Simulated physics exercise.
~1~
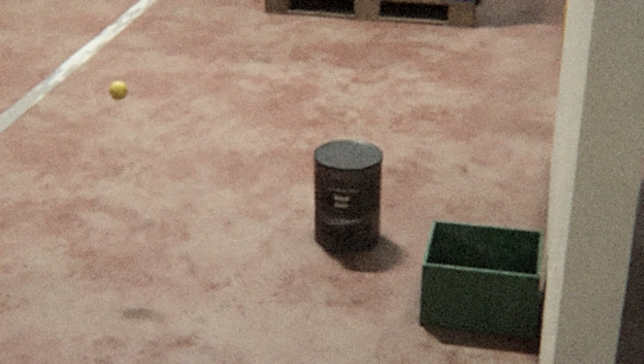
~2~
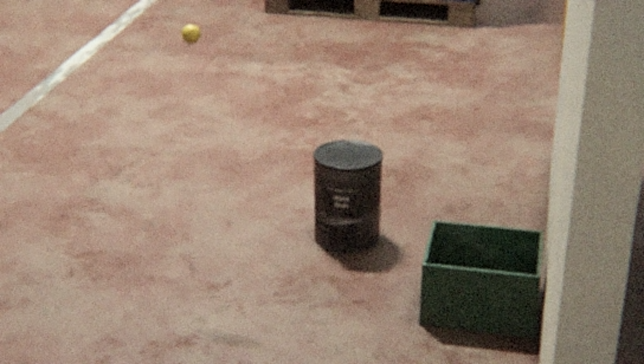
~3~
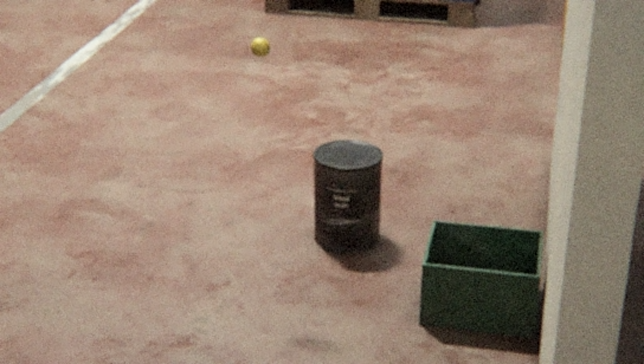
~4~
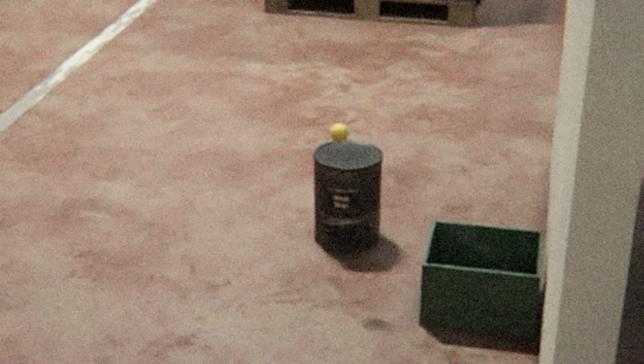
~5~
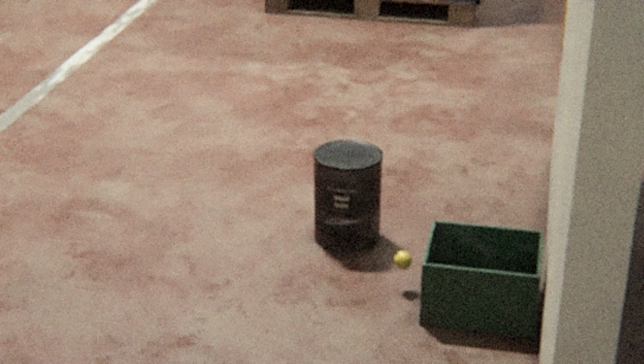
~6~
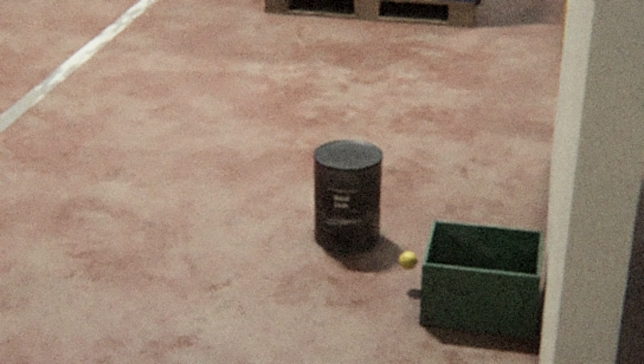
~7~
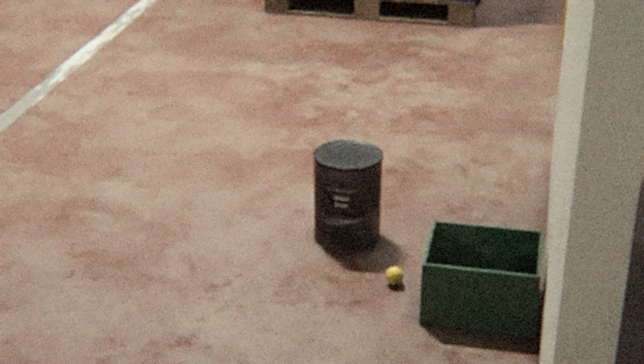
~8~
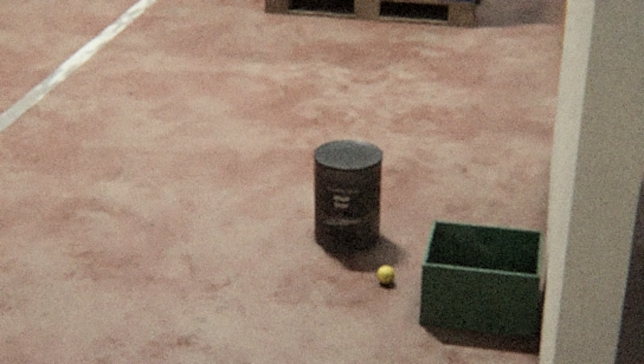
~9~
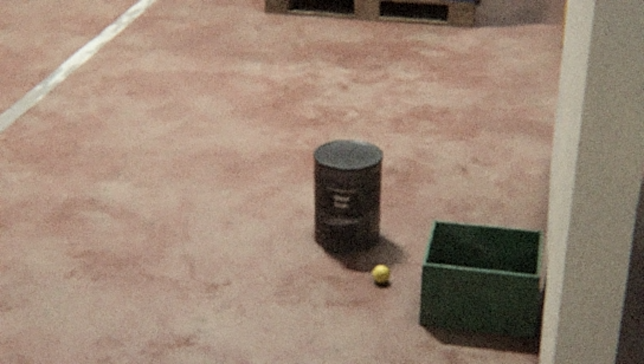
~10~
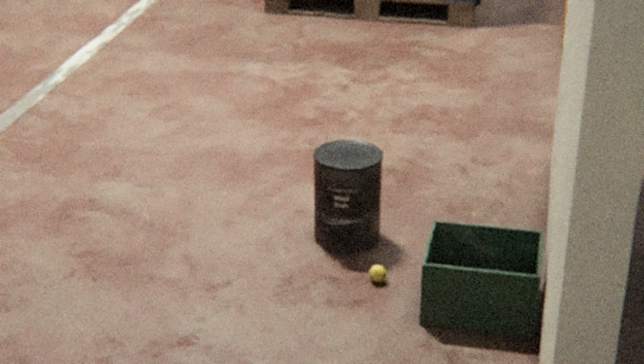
A yellow ball arcs past a black can and settles outside the green box.
